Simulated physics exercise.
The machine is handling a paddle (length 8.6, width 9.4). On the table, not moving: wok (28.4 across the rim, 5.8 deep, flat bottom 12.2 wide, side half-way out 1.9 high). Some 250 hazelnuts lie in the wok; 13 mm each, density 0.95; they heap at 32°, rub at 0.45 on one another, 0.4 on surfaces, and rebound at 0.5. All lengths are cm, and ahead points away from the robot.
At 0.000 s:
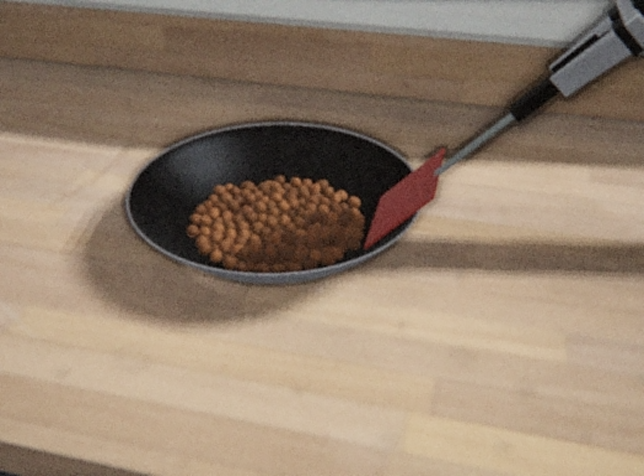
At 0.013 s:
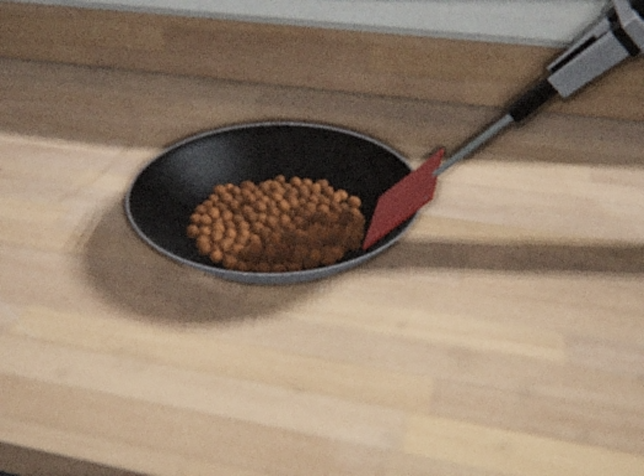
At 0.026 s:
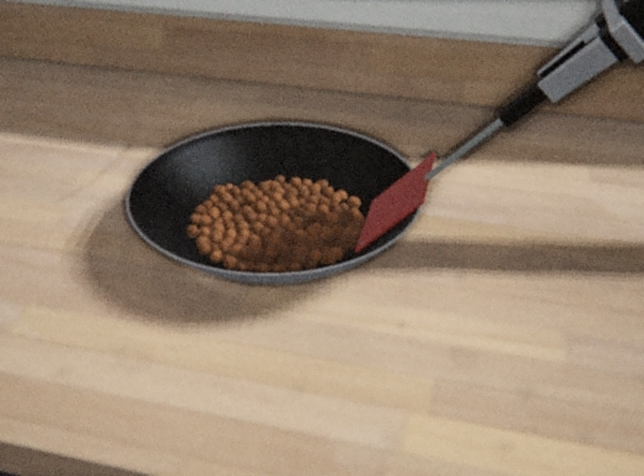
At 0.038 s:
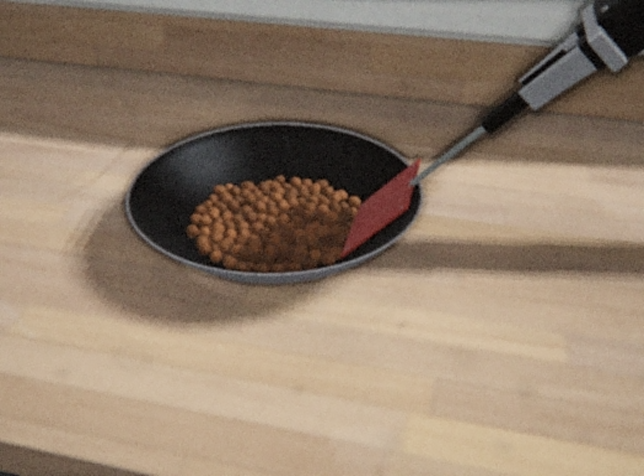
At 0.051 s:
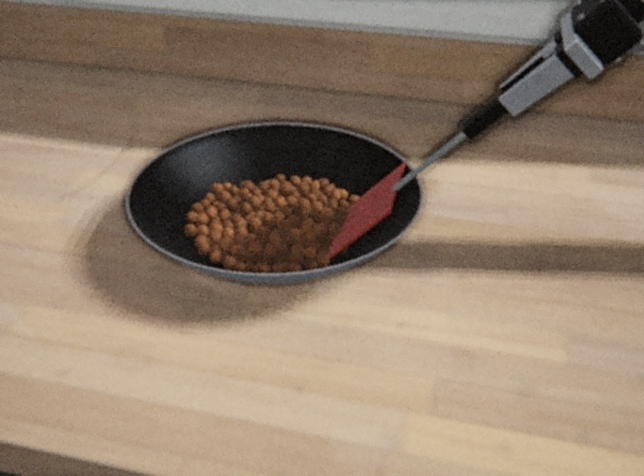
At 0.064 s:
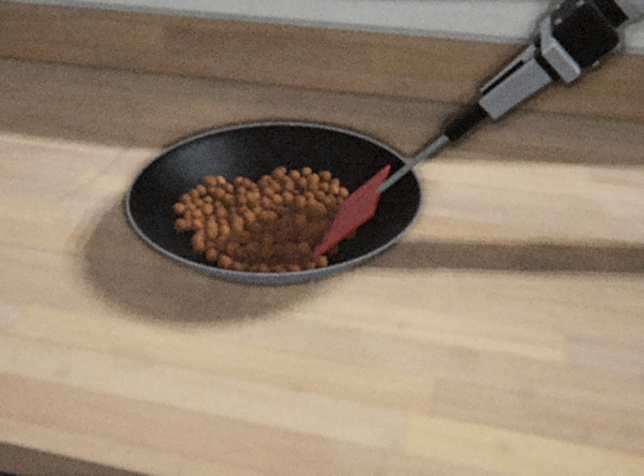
On a wooden tabletop, a dark wok holds a heap of round brown nuts, with a red paddle held by a robot arm at its right side. After barely moving at first, the arm slides the paddle leftward into the heap, and the nuts shift and spread slightly left.
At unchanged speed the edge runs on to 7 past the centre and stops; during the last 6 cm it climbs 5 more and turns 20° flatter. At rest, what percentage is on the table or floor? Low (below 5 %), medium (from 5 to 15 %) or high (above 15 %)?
A high share, above 15 %, ends on the table or floor.
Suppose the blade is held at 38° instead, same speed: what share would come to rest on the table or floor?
It would be near 15 per cent.
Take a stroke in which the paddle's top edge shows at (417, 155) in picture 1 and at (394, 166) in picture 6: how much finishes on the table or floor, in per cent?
Some 0 per cent.
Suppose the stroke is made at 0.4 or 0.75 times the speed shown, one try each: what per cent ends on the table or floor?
Some 0 and 10 per cent.
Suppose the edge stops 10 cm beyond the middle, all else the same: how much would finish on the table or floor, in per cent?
In that case some 40 per cent.
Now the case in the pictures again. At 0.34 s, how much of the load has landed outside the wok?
Roughly 10 per cent.
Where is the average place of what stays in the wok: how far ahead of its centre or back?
Roughly 4.0 cm ahead.
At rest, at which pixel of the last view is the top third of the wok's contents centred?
Around (206, 201).
By 0.10 s, sloping 48°, highest piece 7 above the table; 253 in the wok.
By 0.13 s, sloping 42°, highest piece 8 above the table; 252 in the wok, 1 on the blade or in flight.
By 0.34 s, sloping 28°, highest piece 16 above the table; 195 in the wok, 19 on the table or floor, 39 on the blade or in flight.
By 1.39 s, sloping 28°, highest piece 4 above the table; 195 in the wok, 58 on the table or floor.
Final count, 195 in the wok, 58 on the table or floor. That is 23 % on the table or floor.
